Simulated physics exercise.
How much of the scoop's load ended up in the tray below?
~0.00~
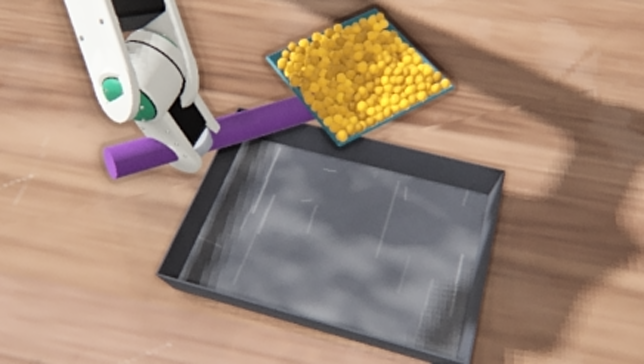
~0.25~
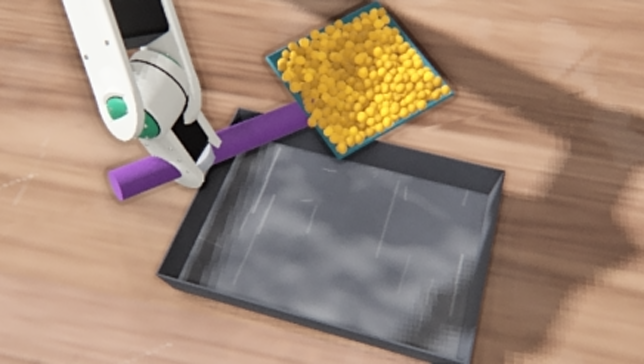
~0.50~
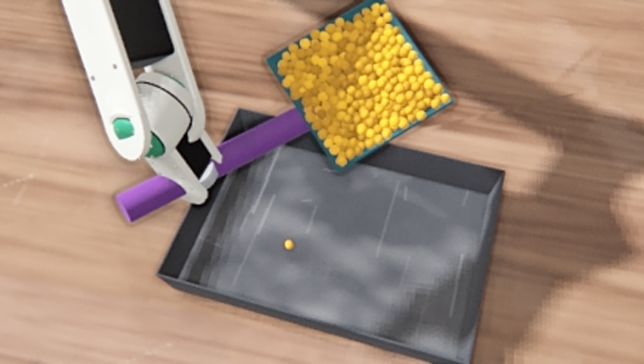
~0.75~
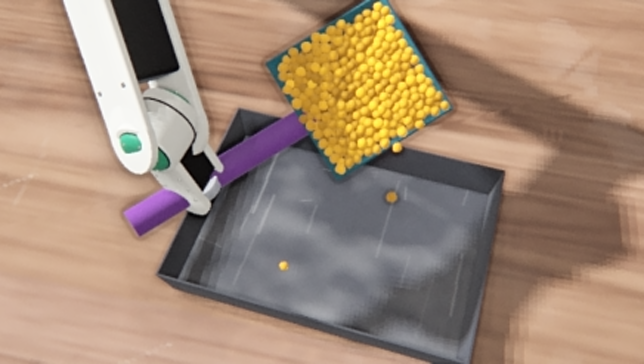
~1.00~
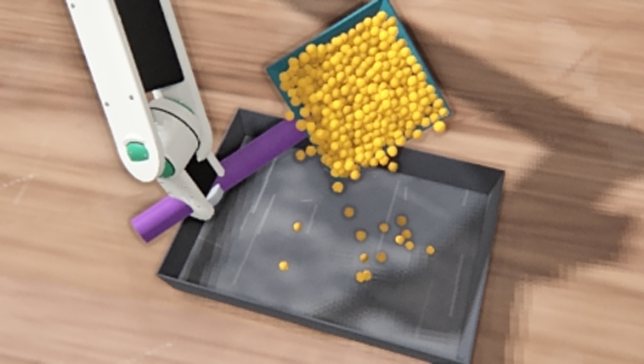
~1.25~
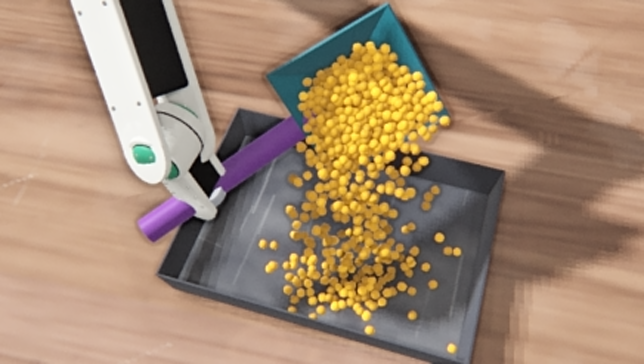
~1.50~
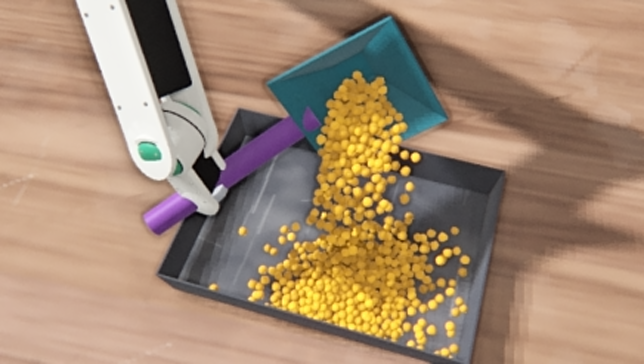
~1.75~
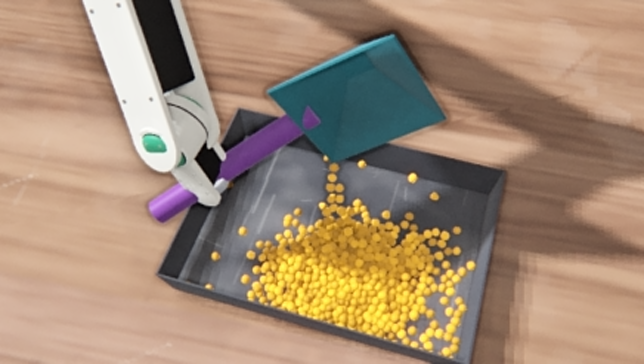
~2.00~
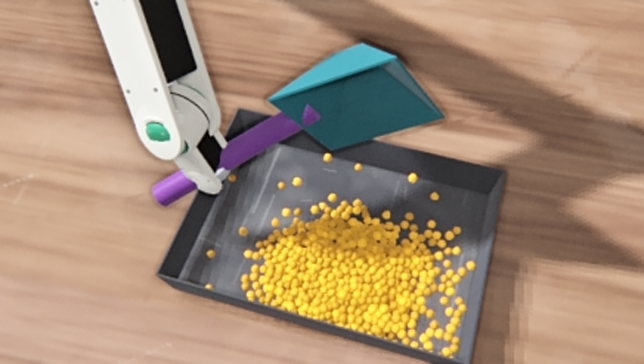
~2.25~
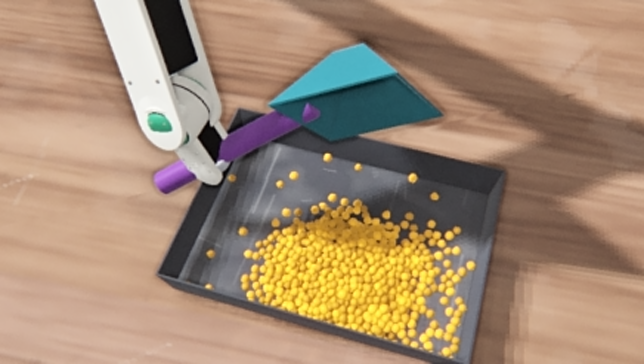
Nearly all of it ended up there, with the yellow pieces lying in a big heap in the tray and the scoop left empty.
